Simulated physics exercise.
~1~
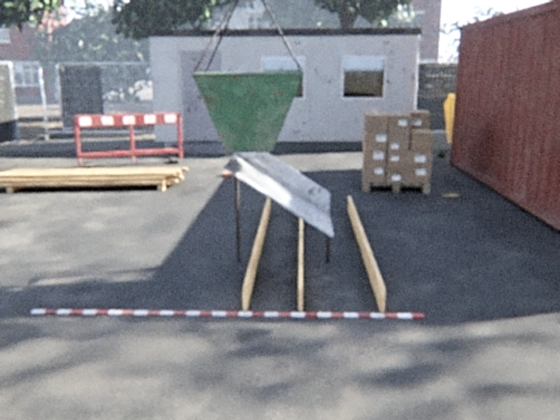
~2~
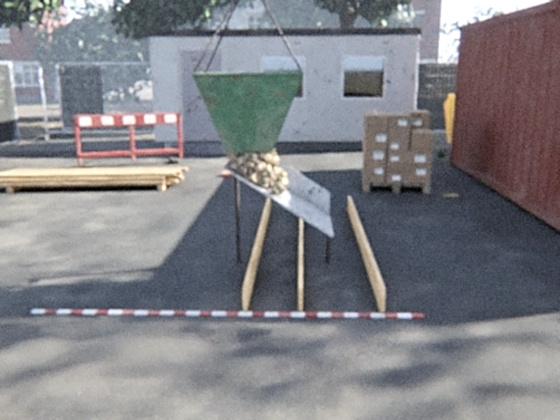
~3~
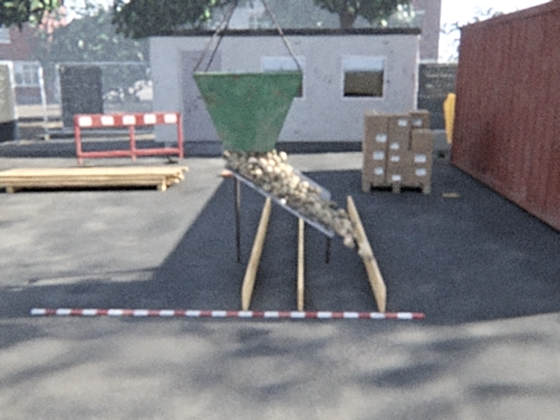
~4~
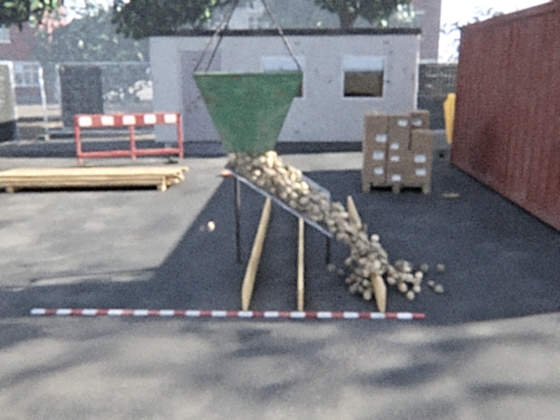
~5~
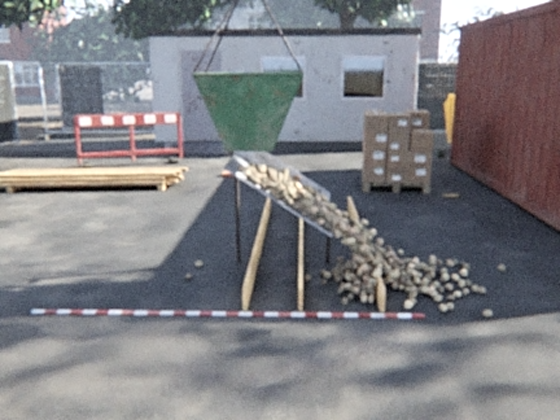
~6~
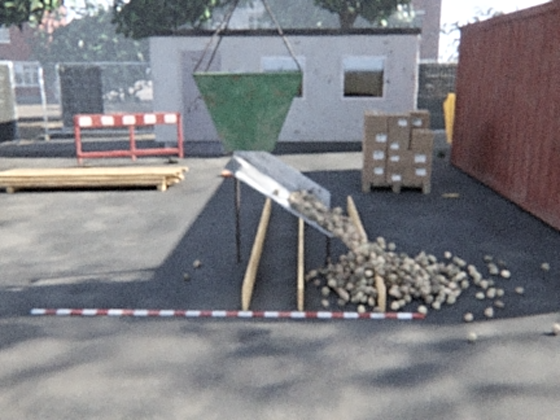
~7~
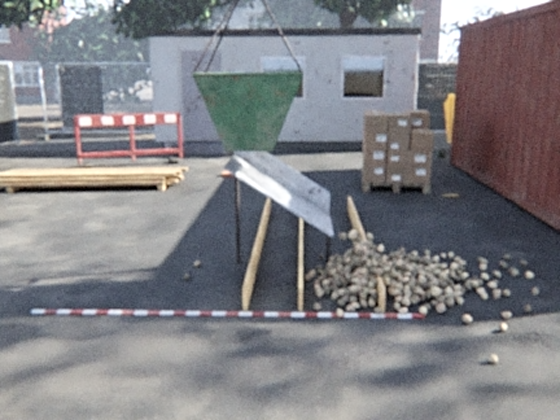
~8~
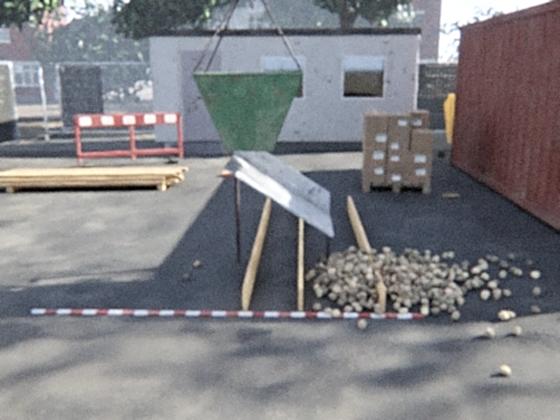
Stones wait unseen in a green skip hanging still above a tilted steel chute in a sunlit paved yard, viewed from the front. Three wooden boards lie beneath, with a red and white striped pole before them, a barrier and timber at left, and stacked boxes and a rusty red container at right. The stones drop from the skip onto the steel and slide down to the right. They pour off its lower end, pile around the right board and scatter outward. The chute empties, leaving a low heap split between the right bay and the ground beyond, with a few strays nearer the viewer.
